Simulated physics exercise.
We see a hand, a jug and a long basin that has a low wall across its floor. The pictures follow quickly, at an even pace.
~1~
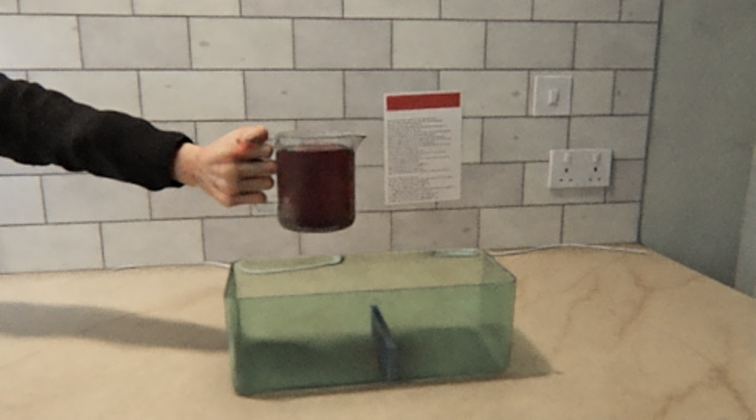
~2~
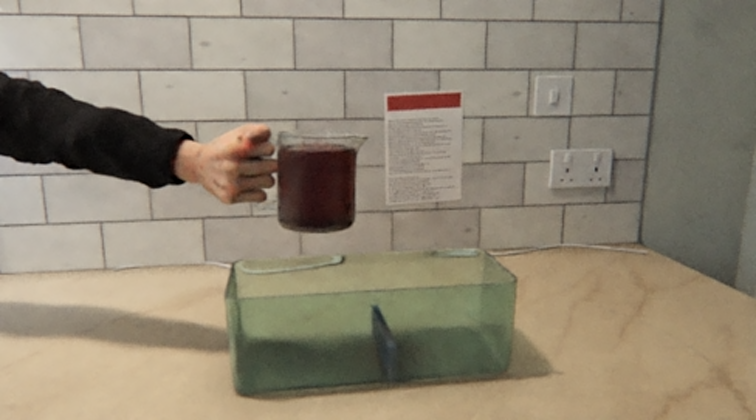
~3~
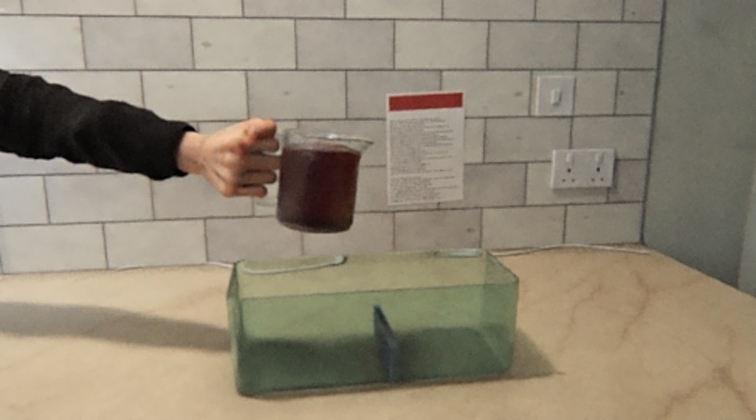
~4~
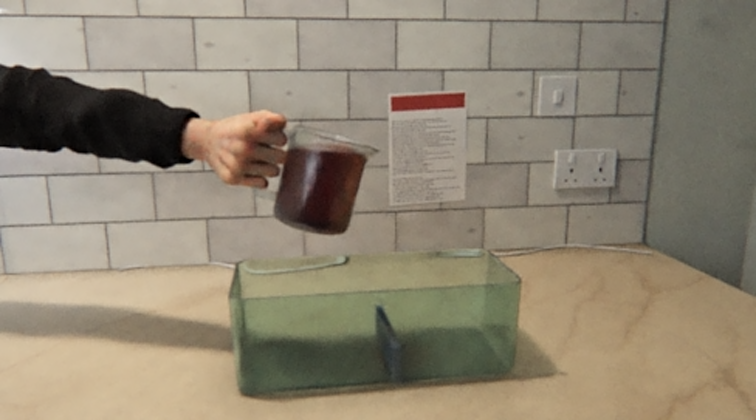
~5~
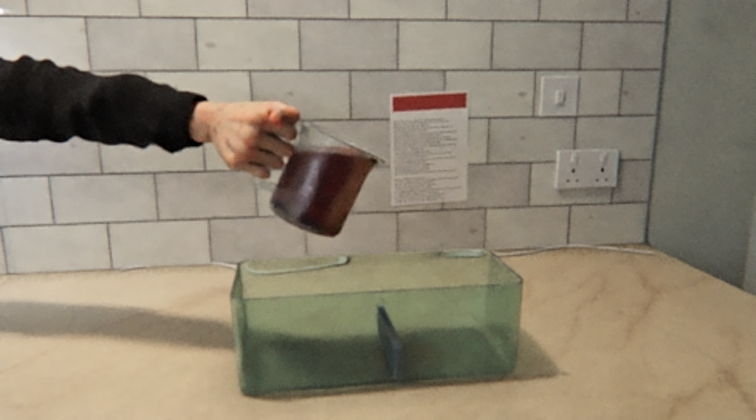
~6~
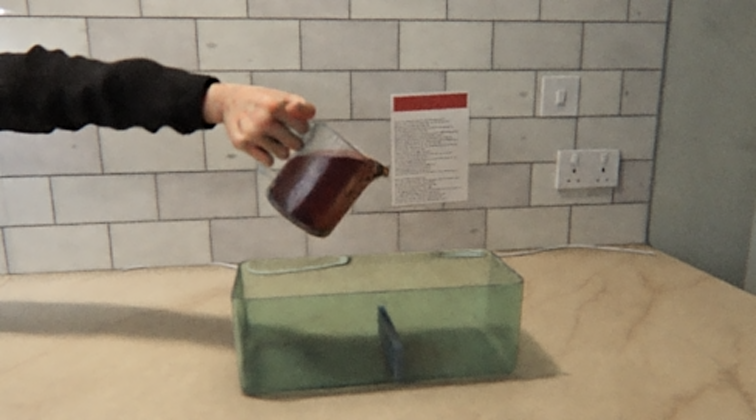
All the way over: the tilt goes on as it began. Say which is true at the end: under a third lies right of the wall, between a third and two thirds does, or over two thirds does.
Over two thirds lies right of the wall.
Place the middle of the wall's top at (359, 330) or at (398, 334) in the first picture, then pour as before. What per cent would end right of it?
About 90 per cent, then about 65 per cent.
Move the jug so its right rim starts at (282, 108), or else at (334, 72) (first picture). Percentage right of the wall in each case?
About 10 % the first time, about 70 % the second.
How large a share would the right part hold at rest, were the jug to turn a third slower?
About 90 in a hundred.
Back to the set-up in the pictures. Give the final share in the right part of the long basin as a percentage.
Some 90 per cent.
A moment on, the jug is tipped right over and 48 per cent is still to pour, 0 is left of the wall and 27 right of it.
Next, the jug is tipped right over and 8 per cent is still to pour, 5 is left of the wall and 76 right of it.
Then the jug is tipped right over and 0 per cent is still to pour, 7 is left of the wall and 90 right of it.
Later the jug is tipped right over and 0 per cent is still to pour, 8 is left of the wall and 90 right of it.
In the end 8 per cent lies left of the wall, 90 right of it and 2 outside.
